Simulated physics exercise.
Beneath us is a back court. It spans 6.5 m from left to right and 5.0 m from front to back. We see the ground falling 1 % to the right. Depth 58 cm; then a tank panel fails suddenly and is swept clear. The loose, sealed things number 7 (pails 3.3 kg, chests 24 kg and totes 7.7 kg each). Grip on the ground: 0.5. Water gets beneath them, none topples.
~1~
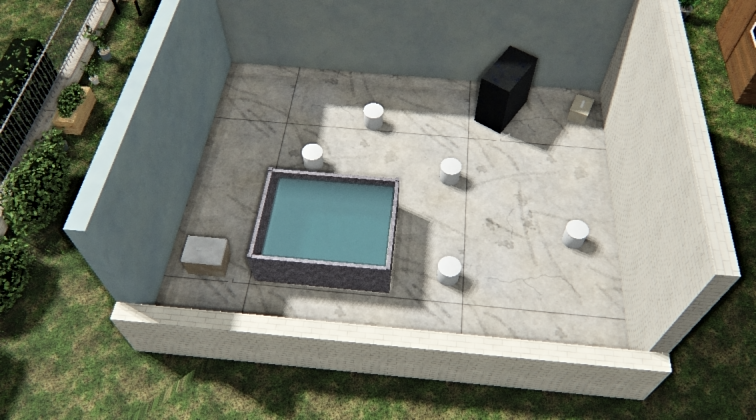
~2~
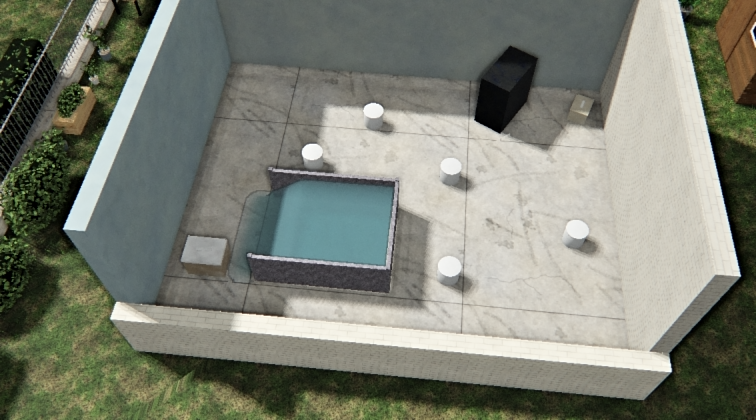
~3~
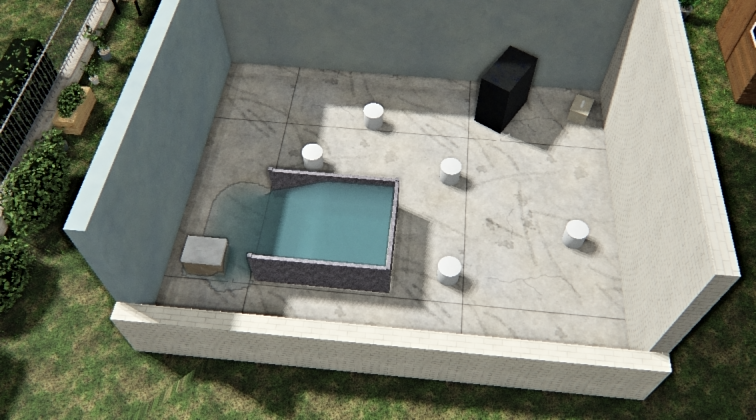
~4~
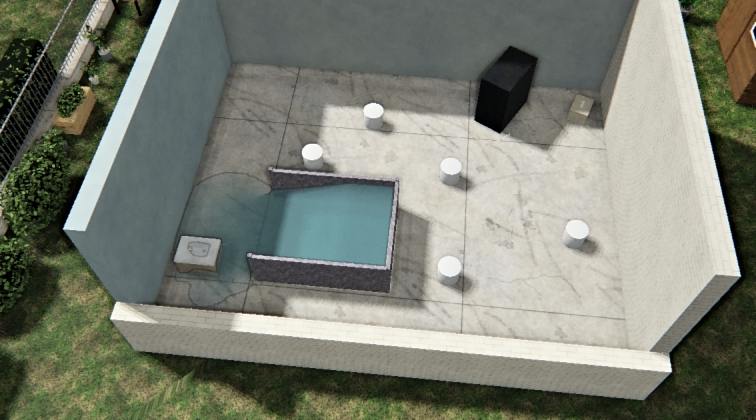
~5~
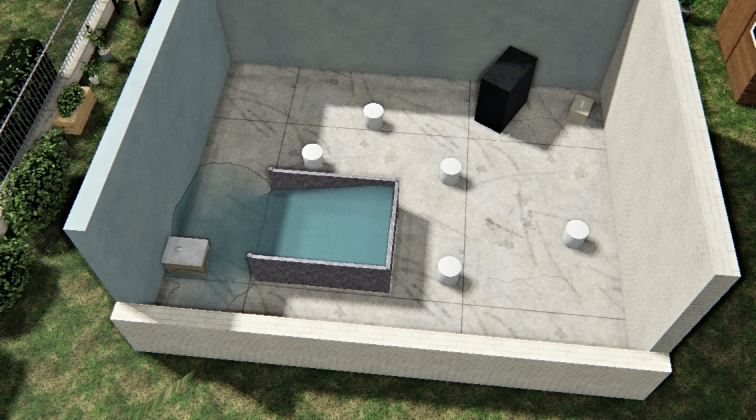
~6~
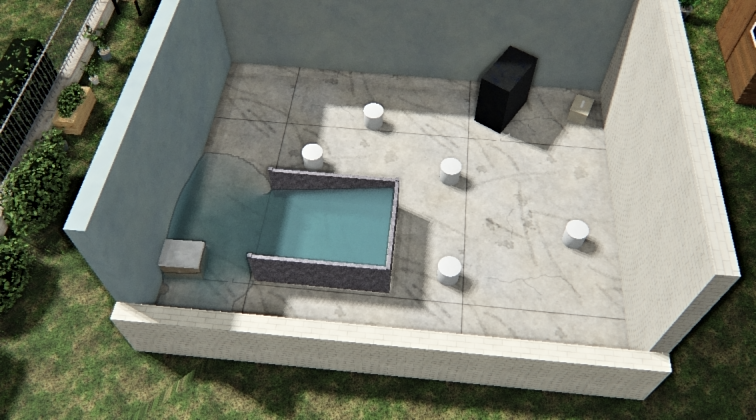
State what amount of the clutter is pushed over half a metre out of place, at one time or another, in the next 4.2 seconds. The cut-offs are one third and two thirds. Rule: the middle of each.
The share is below one third.
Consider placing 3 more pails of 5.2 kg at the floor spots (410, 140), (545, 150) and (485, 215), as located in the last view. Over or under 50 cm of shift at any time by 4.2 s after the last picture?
Well, in turn they are below that, below that and below that.
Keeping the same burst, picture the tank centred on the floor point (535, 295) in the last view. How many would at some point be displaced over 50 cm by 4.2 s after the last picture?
Then the count would be 3.
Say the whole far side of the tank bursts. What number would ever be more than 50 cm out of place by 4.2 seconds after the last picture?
Then 4 of them would.
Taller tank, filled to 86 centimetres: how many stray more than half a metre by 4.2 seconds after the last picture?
Count under that change: 3.
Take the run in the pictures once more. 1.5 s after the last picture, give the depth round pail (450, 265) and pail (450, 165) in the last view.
Around 0 cm and 0 cm.
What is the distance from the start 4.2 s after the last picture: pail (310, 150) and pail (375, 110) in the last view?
0 cm, then 40 cm.
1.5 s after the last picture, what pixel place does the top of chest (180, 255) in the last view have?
About pixel (266, 291).
Then, 0.4 s after the last picture 0 of 7 are over 50 cm from their spots; 0 afloat.
Then, 1.5 s after the last picture 1 of 7 are over 50 cm from their spots; 0 afloat.
Then, 2.8 s after the last picture 1 of 7 are over 50 cm from their spots; 0 afloat.
Then, 4.2 s after the last picture 1 of 7 are over 50 cm from their spots, and 1 have been at some point; 0 afloat.
